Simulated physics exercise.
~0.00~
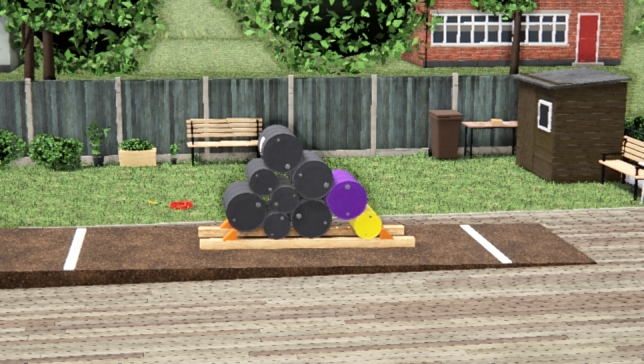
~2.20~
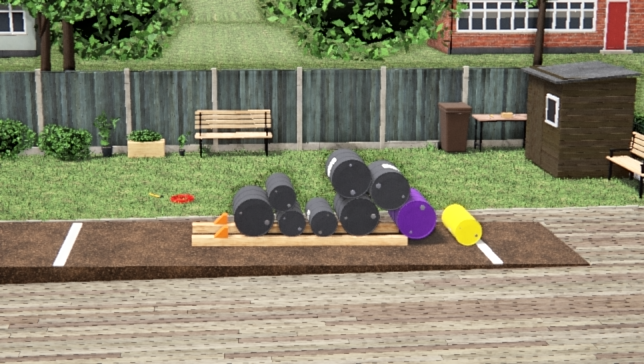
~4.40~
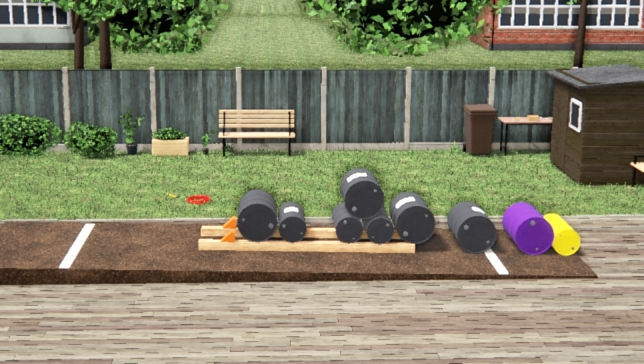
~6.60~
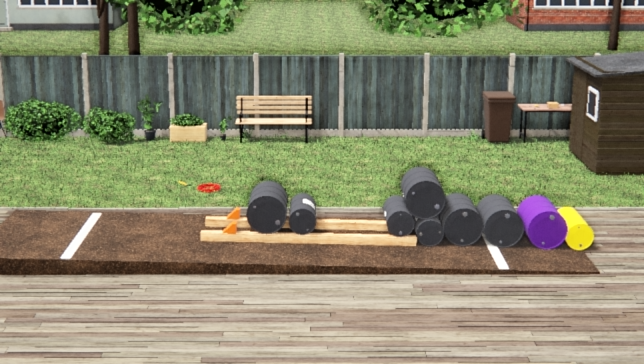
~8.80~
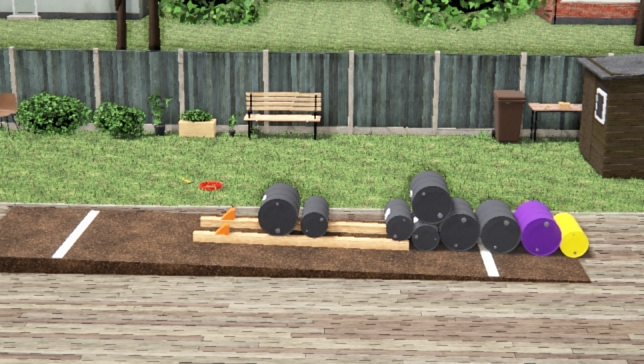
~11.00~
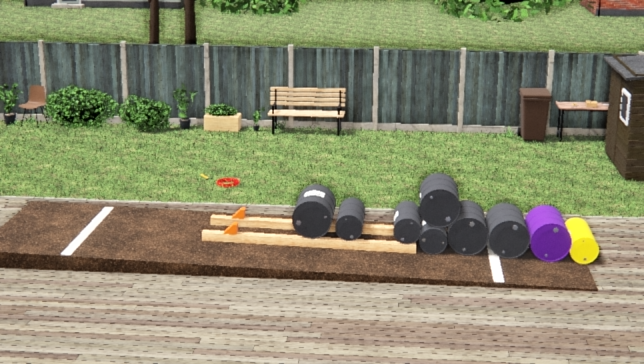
A pile of dark drums with a purple and a yellow one collapsed to the right on a strip of soil in a garden, and those two rolled off the timbers and came to rest beyond the white line, dark drums bunched behind them.
